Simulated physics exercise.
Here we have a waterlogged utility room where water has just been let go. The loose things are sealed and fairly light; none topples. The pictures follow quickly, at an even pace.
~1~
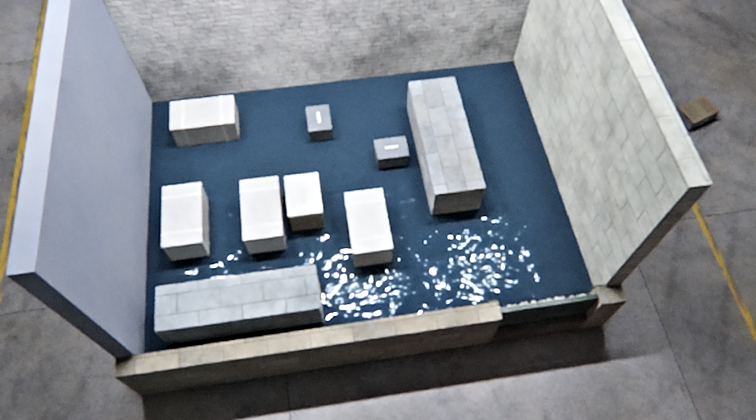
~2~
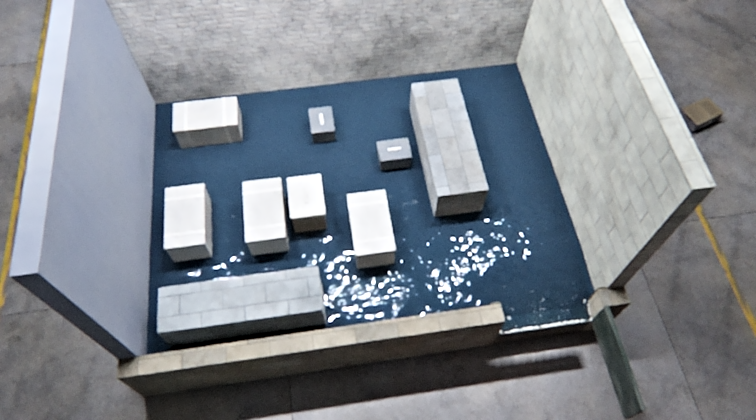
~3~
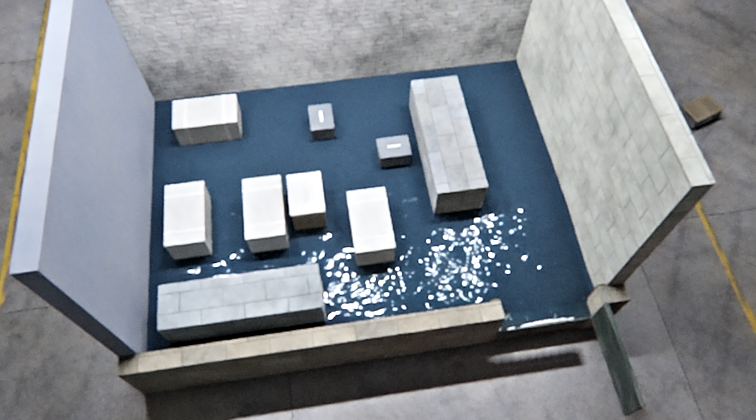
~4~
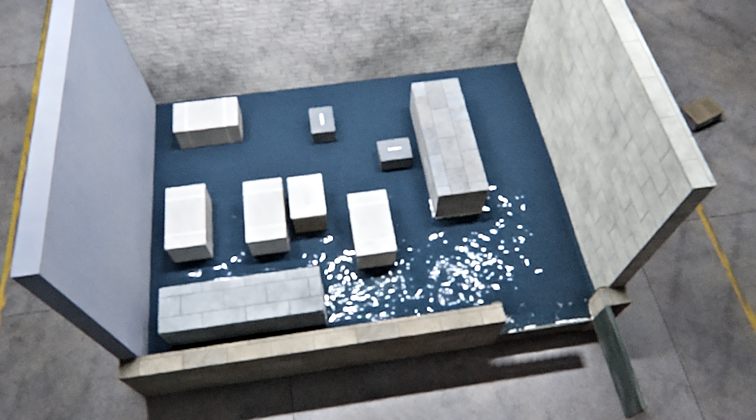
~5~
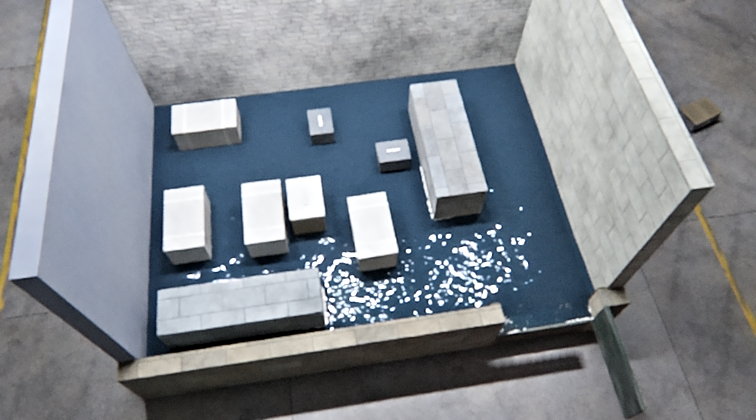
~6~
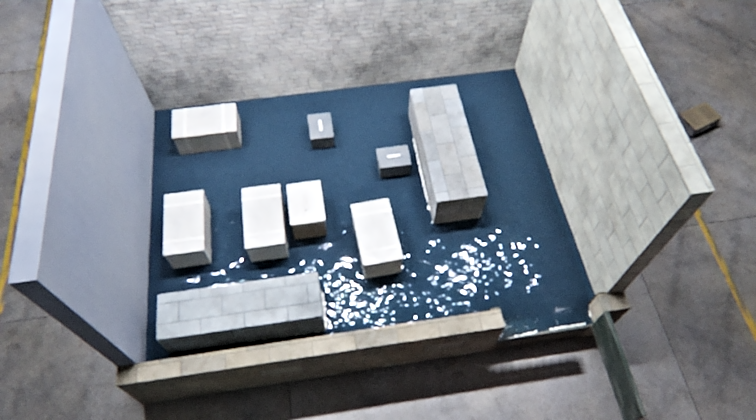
Flooded, walled room with pale blocks in dark blue water, a front gate swinging open at right, then blocks shifting slightly.
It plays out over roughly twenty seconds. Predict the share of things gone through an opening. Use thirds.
Share: Between one and two thirds.
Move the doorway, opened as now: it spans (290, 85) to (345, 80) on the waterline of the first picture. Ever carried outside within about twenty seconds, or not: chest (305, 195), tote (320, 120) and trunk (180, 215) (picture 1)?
In turn: Carried outside, out, still in.
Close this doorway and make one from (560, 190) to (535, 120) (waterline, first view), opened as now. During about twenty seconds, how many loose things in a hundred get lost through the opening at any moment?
Roughly 40 per cent.
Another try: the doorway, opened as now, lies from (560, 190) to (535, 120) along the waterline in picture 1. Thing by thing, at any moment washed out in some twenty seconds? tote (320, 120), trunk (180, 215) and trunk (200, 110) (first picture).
One after the other: Through, no, stays.
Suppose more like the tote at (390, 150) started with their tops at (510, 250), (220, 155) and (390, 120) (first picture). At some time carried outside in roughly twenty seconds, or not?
In turn: Gone, stays, kept in.
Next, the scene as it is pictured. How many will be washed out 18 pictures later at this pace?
1 of them.
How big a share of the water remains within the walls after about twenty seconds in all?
Roughly 50 per cent.
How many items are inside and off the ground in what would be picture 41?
I count 4.
A moment on, 0 of 7 are out; 7 afloat.
Next, 1 of 7 are out; 6 afloat.
Later, 3 of 7 are out; 4 afloat.
In the end, 4 of 7 are out; 3 afloat.
